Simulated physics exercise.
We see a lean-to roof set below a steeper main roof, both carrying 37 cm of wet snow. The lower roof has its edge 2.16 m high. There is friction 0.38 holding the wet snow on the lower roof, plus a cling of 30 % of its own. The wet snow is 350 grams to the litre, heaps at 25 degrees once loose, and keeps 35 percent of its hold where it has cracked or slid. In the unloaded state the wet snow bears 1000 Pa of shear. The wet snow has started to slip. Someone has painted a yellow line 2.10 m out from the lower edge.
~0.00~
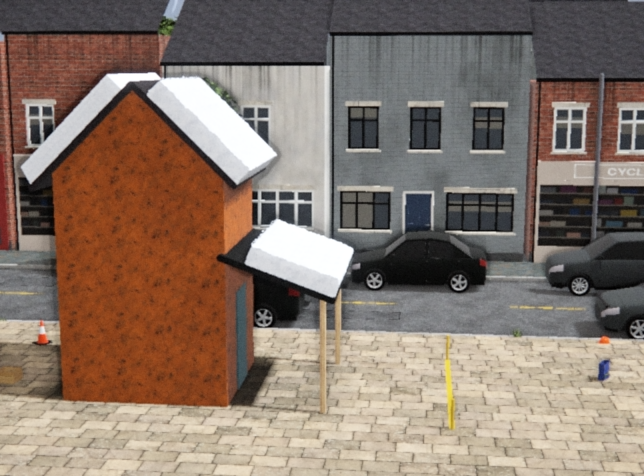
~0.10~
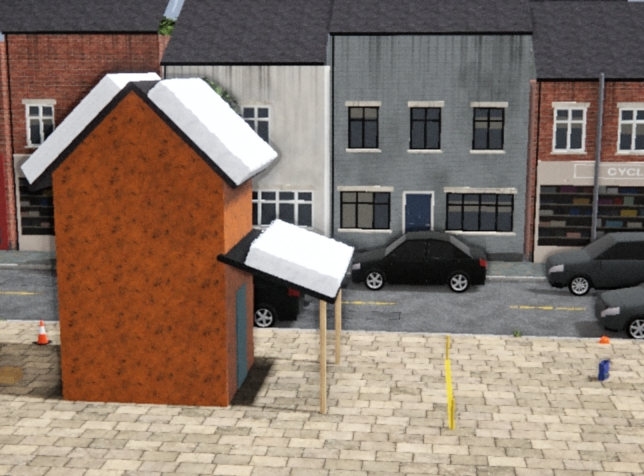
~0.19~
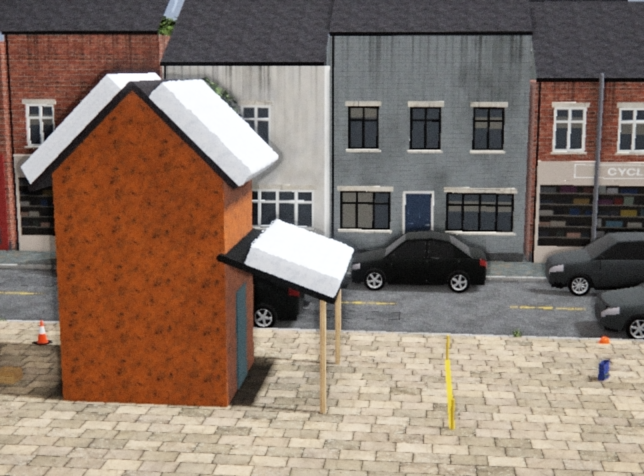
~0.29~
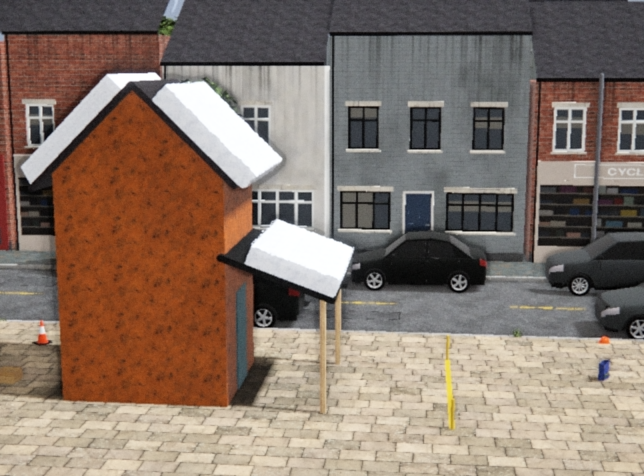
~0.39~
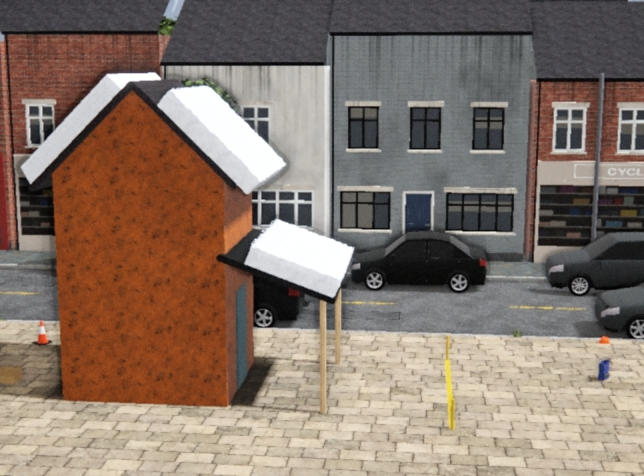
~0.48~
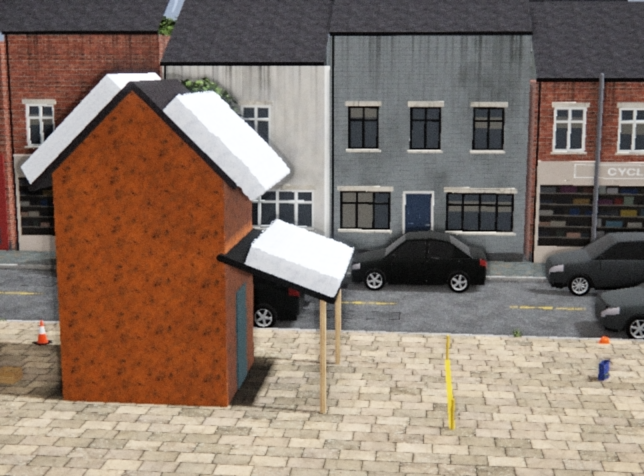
A thick slab of white snow slowly slid down the right side of the small orange building's steep roof, baring a dark strip near the peak, while the snow on the lower roof stayed put.
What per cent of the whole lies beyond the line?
Roughly 24 %.
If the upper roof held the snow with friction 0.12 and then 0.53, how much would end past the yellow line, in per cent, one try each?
It would be 30 % the first time and 16 % the second.
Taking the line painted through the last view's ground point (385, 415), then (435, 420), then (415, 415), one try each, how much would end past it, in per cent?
Respectively 55, 30 and 40 percent would end past it.
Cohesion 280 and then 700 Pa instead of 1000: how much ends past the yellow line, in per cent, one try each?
About 35 % first, about 25 % second.
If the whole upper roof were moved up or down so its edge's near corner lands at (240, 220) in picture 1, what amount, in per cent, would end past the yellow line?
Then about 8 %.
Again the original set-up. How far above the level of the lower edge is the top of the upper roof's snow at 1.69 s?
About 0.9 m.
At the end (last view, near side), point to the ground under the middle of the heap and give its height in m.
You'd find it near (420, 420), piled some 0.5 m high.
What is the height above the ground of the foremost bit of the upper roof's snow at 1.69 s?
Height: Approx. 1.0 m.
By 1.04 s, none is below the lower edge and 0 % is past the line.
By 1.69 s, 24 % is below the lower edge and 0 % is past the line.
By 2.35 s, 73 % is below the lower edge and 22 % is past the line.
By 3.00 s, 75 % is below the lower edge and 24 % is past the line.
By 3.50 s, at the end, 75 % is below the lower edge and 24 % is past the line.
